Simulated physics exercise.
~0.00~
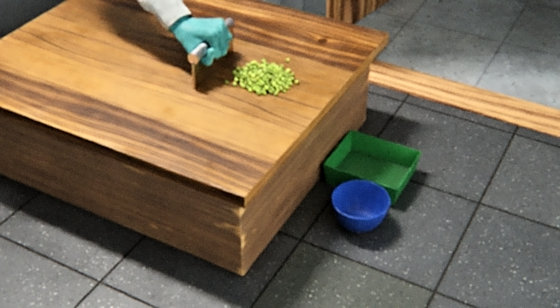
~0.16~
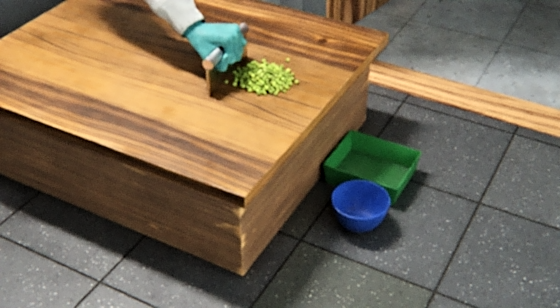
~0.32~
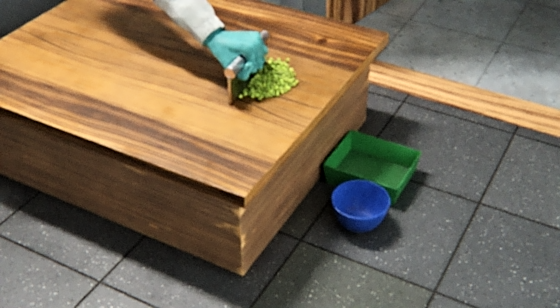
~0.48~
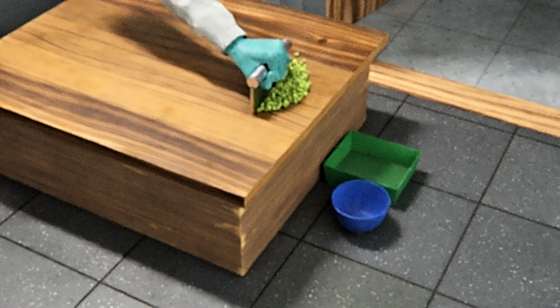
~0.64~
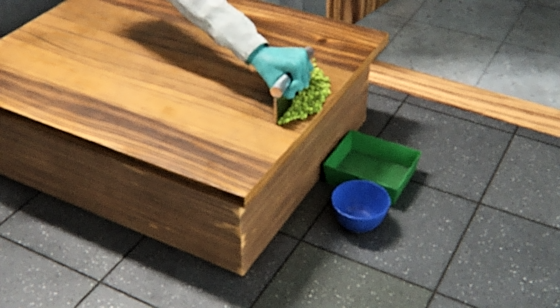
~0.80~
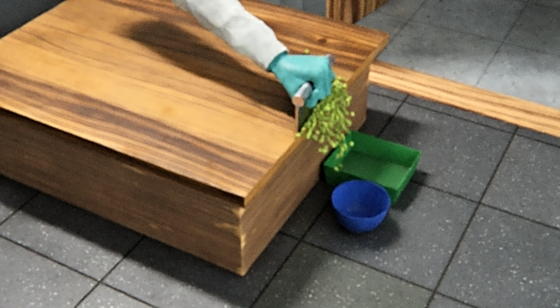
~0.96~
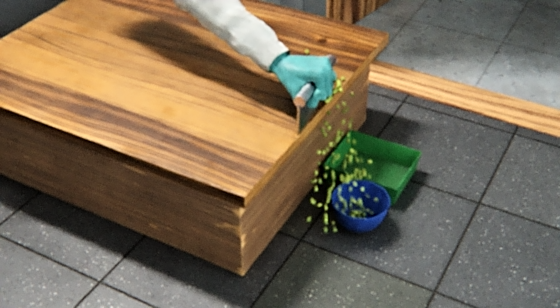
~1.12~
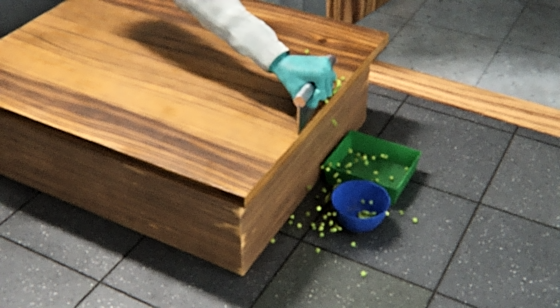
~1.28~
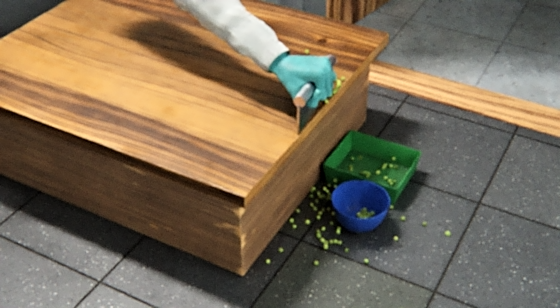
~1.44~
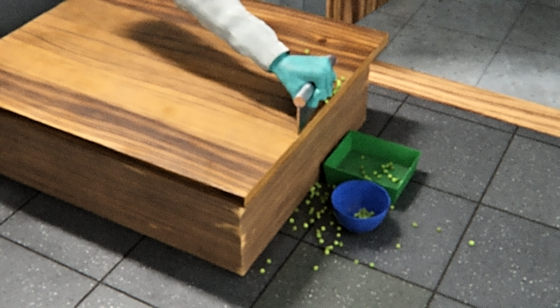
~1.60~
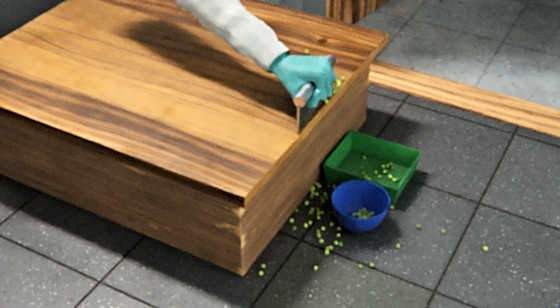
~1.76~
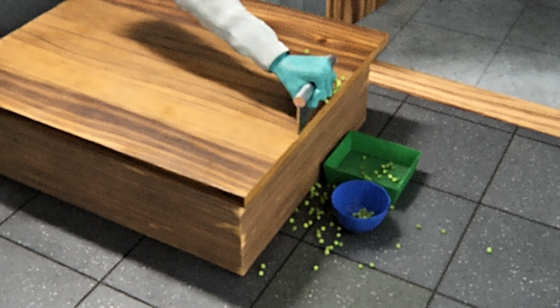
In the video, a teal-gloved hand pushes a heap of small green pieces rightward across a wooden block with a scraper until they spill over the edge, some landing in a blue bowl and green tray, many scattering on the tiled floor, and some remaining on top.
